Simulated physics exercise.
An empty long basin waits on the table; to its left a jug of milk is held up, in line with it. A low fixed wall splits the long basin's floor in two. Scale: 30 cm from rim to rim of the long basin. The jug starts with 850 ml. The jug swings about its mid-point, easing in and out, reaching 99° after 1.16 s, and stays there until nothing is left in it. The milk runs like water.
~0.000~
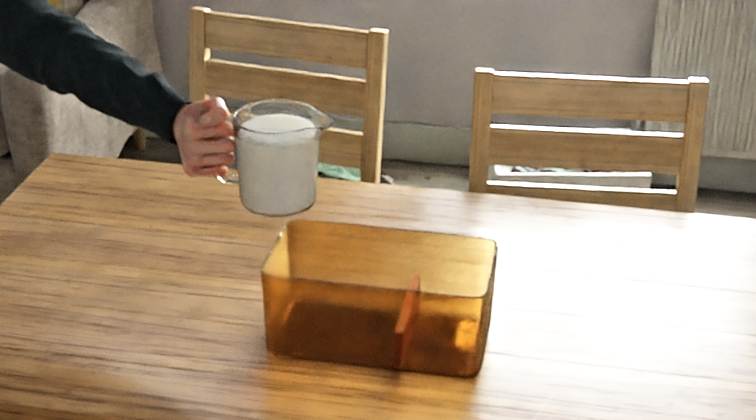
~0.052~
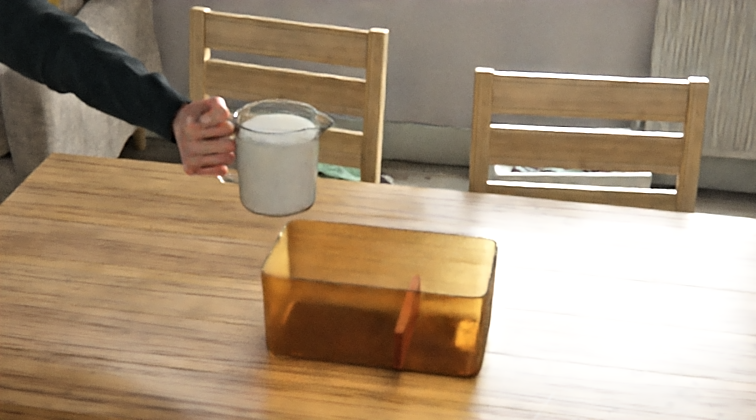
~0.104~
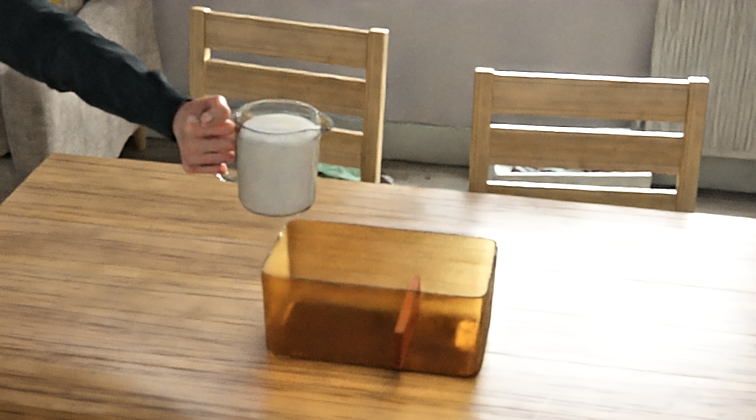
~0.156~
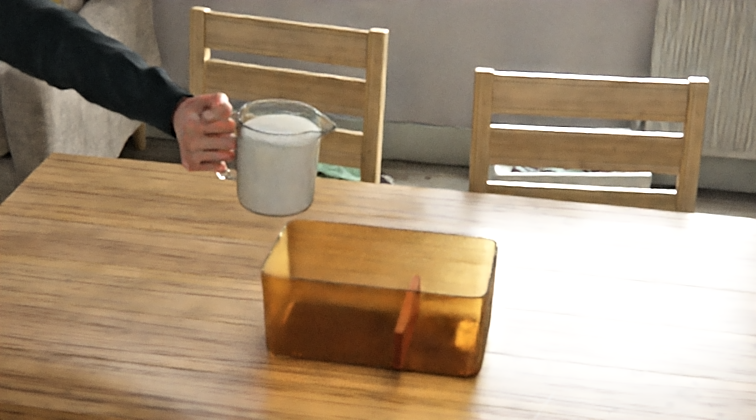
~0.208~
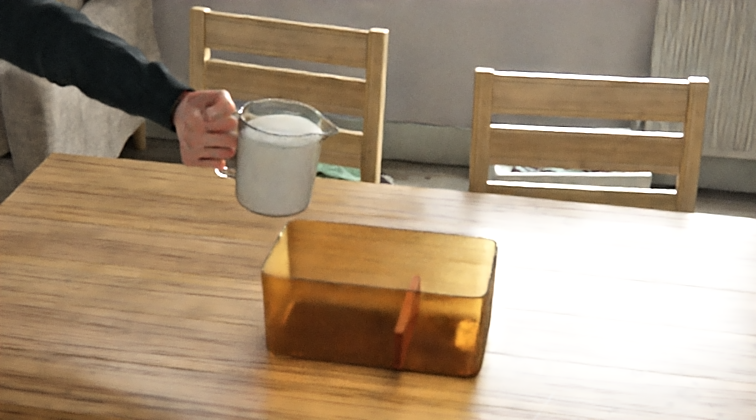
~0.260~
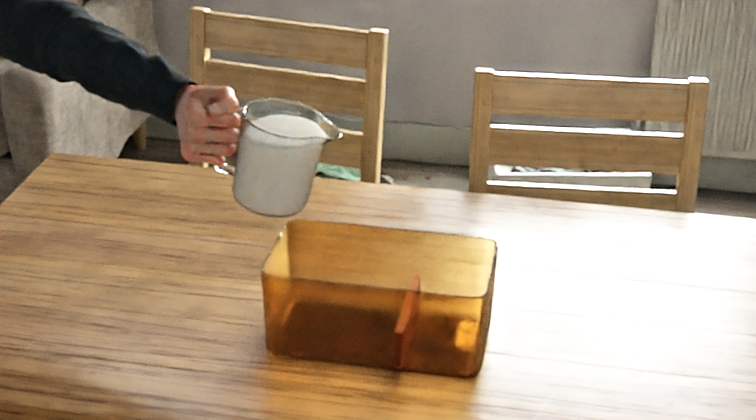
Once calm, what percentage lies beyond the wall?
Roughly 3 per cent is past the wall.
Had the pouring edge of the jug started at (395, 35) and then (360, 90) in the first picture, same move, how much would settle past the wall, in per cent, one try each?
In turn about 70 and 70 per cent.
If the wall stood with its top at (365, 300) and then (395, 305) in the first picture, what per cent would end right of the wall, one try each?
In turn about 75 and 30 per cent.
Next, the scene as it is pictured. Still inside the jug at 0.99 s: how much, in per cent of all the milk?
Near 32 in a hundred.
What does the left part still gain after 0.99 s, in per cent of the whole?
About 44 per cent.
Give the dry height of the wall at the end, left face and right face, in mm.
Left about 30 mm, right about 56 mm.
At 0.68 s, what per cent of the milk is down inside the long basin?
Near 5 in a hundred.
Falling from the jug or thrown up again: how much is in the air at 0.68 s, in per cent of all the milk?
Some 14 per cent.
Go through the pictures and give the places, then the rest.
In the first picture, it leans 0°; its right rim is at (333, 123); the milk meets the walls at (240, 124) and (319, 132); the long basin's rim runs from (274, 246) to (493, 269); the wall's top is at (408, 304).
In the second picture, it leans 0°; its right rim is at (333, 123); the milk meets the walls at (240, 124) and (319, 132).
In the third picture, it leans 2°; its right rim is at (334, 125); the milk meets the walls at (241, 125) and (320, 133).
In the fourth picture, it leans 4°; its right rim is at (336, 127); the milk meets the walls at (241, 124) and (322, 133).
In the fifth picture, it leans 8°; its right rim is at (338, 131); the milk meets the walls at (244, 125) and (324, 135).
In the sixth picture, it leans 12°; its right rim is at (341, 135); the milk meets the walls at (244, 127) and (328, 135).
After 0.68 s the tilt is 63° and 80 per cent is still to pour, 5 is left of the wall and 0 right of it.
After 0.99 s the tilt is 94° and 31 per cent is still to pour, 50 is left of the wall and 2 right of it.
After 1.31 s the tilt is 99° and 5 per cent is still to pour, 86 is left of the wall and 3 right of it.
After 1.66 s the tilt is 99° and 0 per cent is still to pour, 93 is left of the wall and 3 right of it.
In the end 94 per cent lies left of the wall, 3 right of it and 3 outside.
